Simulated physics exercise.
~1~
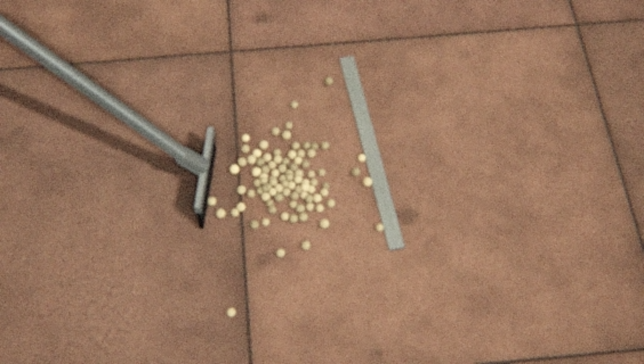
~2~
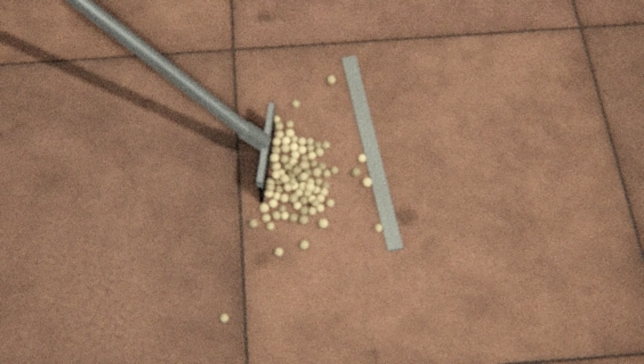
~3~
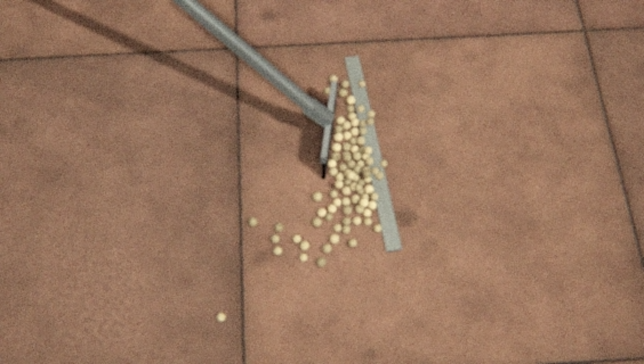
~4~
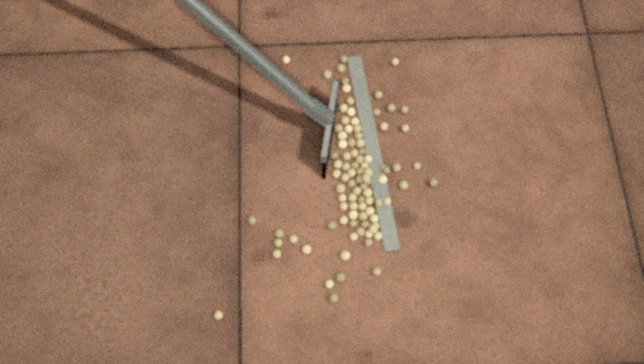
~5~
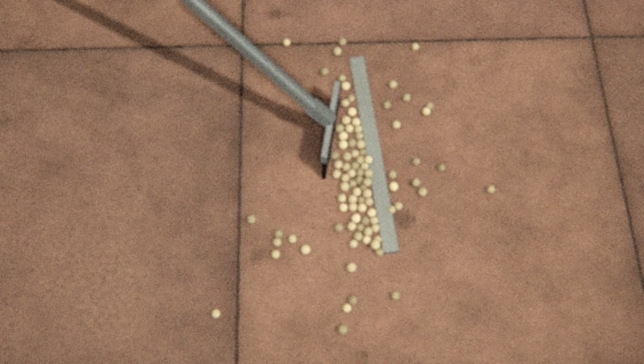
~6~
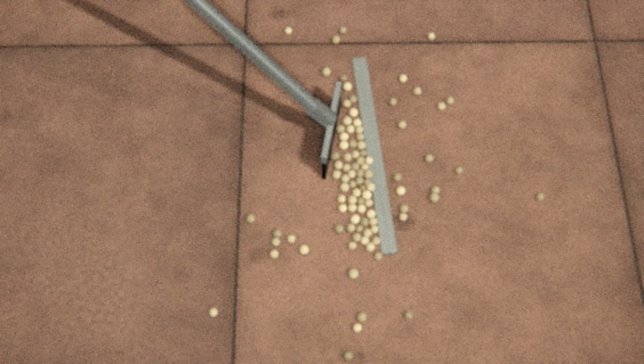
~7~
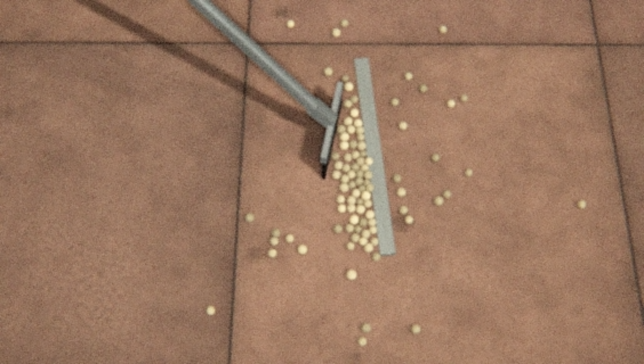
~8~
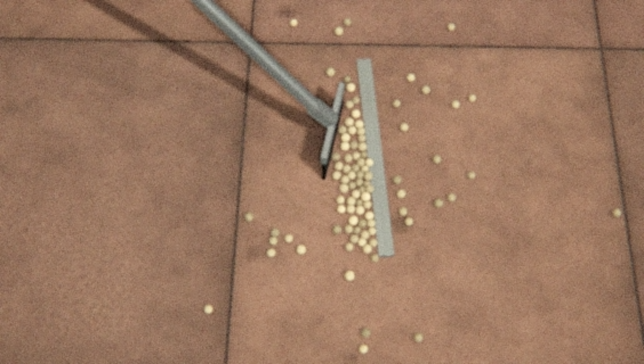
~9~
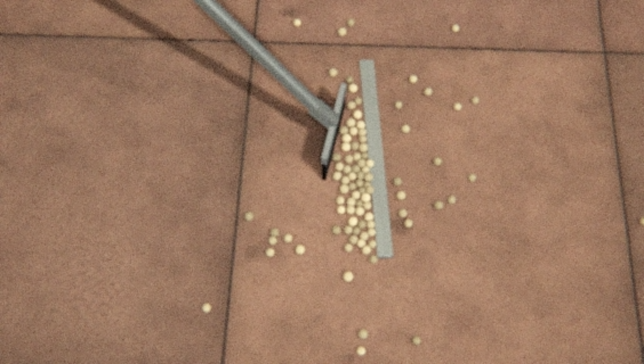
A squeegee pushes pale round nuts right against a grey strip, where some scatter past it.
